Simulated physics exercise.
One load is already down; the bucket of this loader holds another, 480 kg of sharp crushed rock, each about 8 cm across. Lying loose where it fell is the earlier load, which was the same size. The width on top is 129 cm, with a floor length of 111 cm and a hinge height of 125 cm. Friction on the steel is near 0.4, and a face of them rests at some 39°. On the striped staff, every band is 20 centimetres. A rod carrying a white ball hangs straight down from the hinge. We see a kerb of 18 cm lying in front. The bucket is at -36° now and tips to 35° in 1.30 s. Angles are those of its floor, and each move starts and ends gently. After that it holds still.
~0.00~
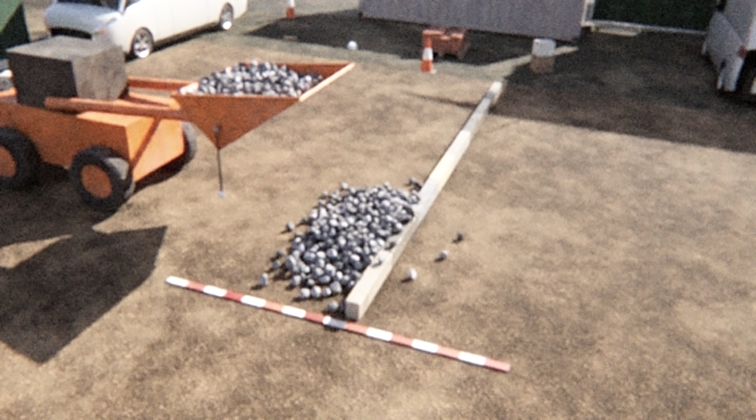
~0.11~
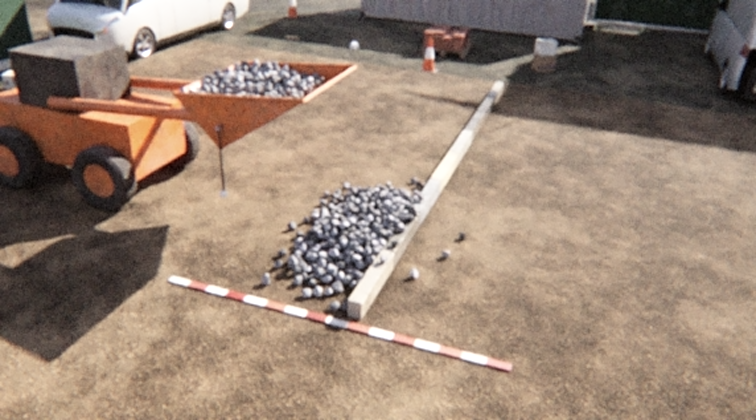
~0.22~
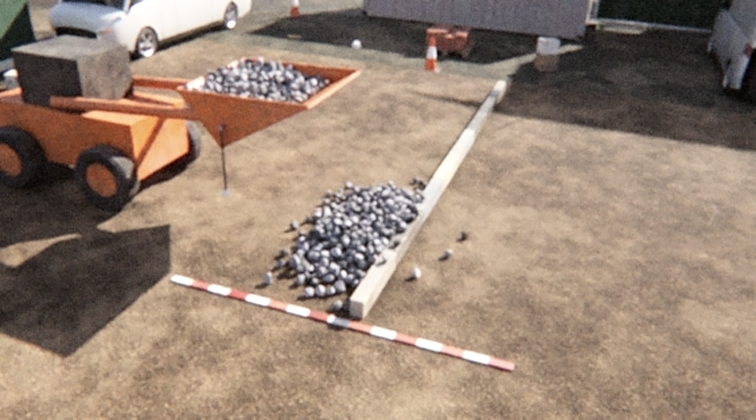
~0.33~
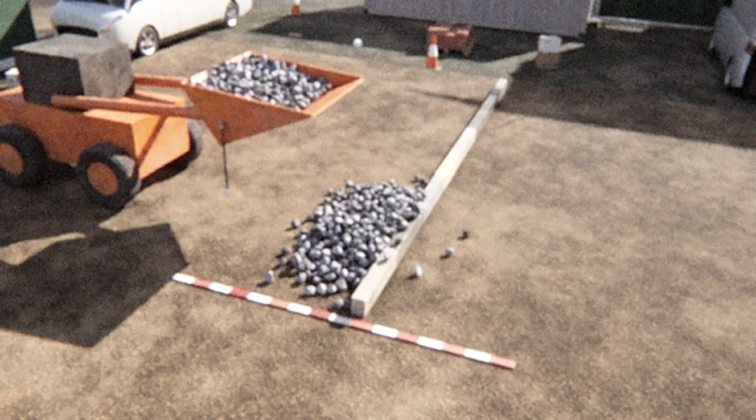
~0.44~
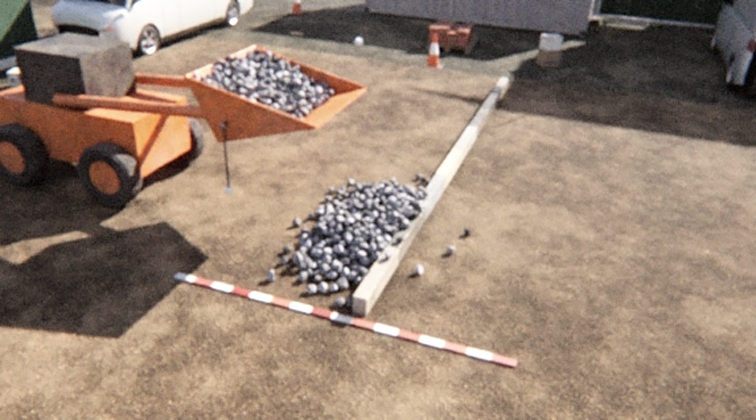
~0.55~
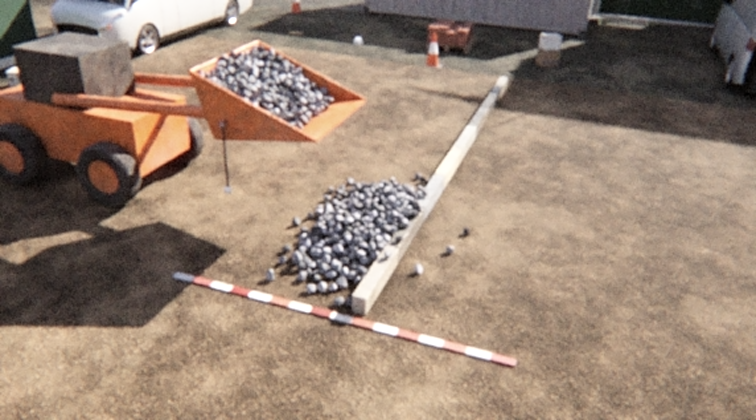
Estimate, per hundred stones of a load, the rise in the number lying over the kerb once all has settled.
Roughly 0 more per hundred.
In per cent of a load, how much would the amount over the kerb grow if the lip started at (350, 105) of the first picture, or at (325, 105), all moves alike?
Case one about 30 %, case two about 5 %.
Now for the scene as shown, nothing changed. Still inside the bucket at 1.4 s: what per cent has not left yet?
About 90 percent.
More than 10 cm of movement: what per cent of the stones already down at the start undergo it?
I'd say roughly 0 per cent of them.
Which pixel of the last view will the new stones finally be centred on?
In the last view, about pixel (335, 210).
After 1.0 s the floor is at 24°; in per cent of one load, 100 in the bucket, 100 on this side of the kerb, 0 over the kerb; the foremost stones are at (423, 231).
After 1.4 s the floor is at 35°; in per cent of one load, 90 in the bucket, 110 on this side of the kerb, 0 over the kerb; the foremost stones are at (423, 231).
After 1.8 s the floor is at 35°; in per cent of one load, 45 in the bucket, 155 on this side of the kerb, 0 over the kerb; the foremost stones are at (423, 231).
After 4.5 s the floor is at 35°; in per cent of one load, 0 in the bucket, 199 on this side of the kerb, 1 over the kerb; the foremost stones are at (432, 238). Net gain over the kerb, 0.
